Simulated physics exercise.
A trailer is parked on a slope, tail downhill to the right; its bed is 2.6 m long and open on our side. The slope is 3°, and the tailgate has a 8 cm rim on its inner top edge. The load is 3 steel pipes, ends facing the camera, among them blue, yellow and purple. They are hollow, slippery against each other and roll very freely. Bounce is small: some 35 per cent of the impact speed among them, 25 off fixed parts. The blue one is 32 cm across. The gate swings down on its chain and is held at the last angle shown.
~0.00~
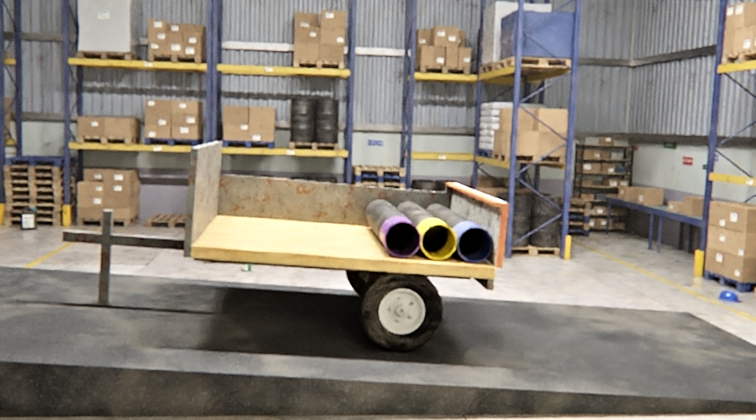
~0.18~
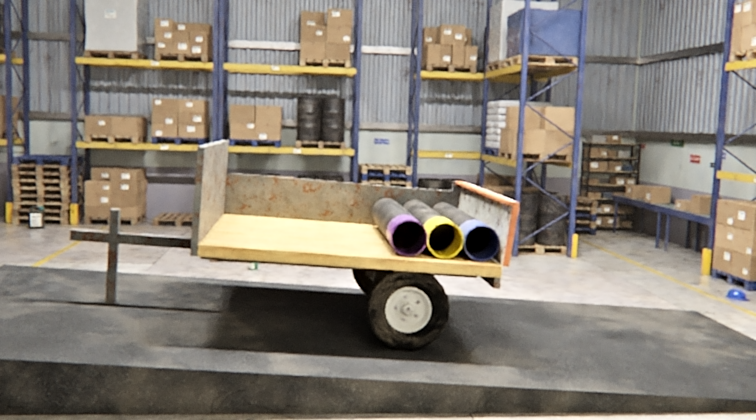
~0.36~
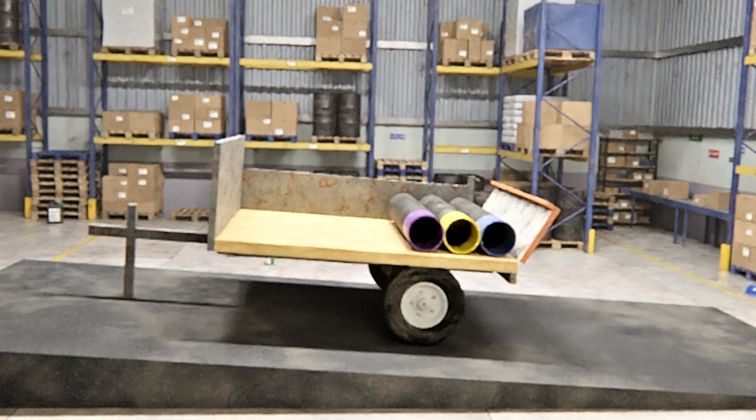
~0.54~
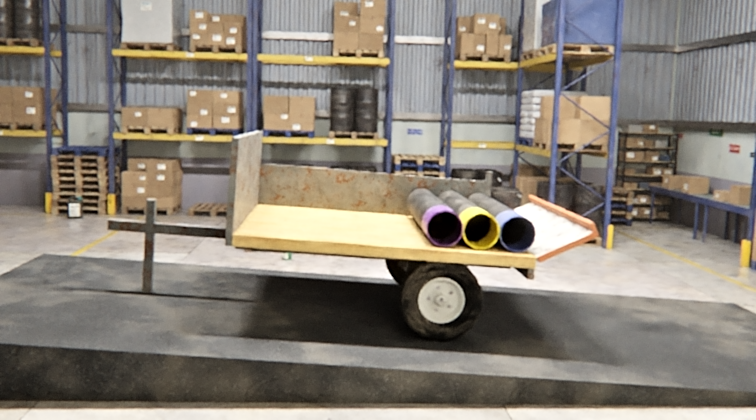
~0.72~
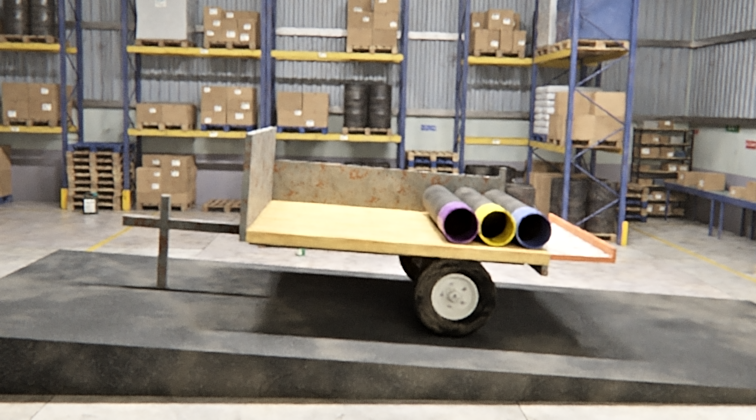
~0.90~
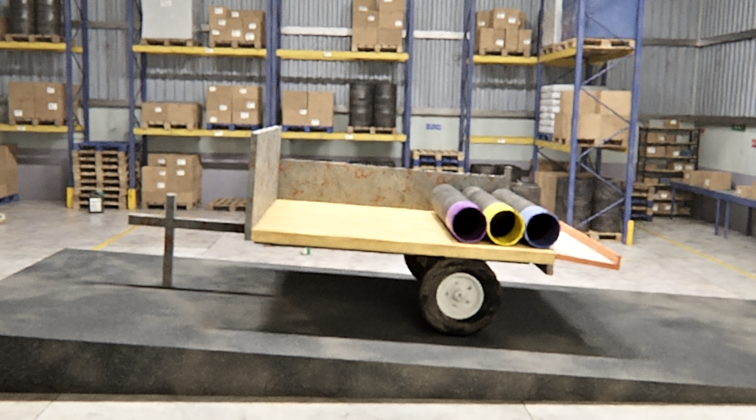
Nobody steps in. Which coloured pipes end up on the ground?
Blue stays with the vehicle. Yellow is held. Purple is held.
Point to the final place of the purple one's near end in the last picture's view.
Near (527, 229).
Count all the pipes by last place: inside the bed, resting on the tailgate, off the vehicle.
1, 2 and 0.
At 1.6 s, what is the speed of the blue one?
About 0.5 m/s.
Then, 1.6 s in, blue is on the gate, 10 cm past the hinge, rolling right; yellow is on the bed, 25 cm short of the hinge, rolling right; purple is on the bed, 55 cm short of the hinge, rolling right; 0 gone off the back.
Then, 2.6 s in, blue is on the gate, 45 cm past the hinge; yellow is on the gate, 10 cm past the hinge; purple is on the bed, 20 cm short of the hinge; 0 gone off the back.
In the end (3.7 s), blue is on the gate, 40 cm past the hinge; yellow is on the gate, 10 cm past the hinge; purple is on the bed, 25 cm short of the hinge; 0 gone off the back.
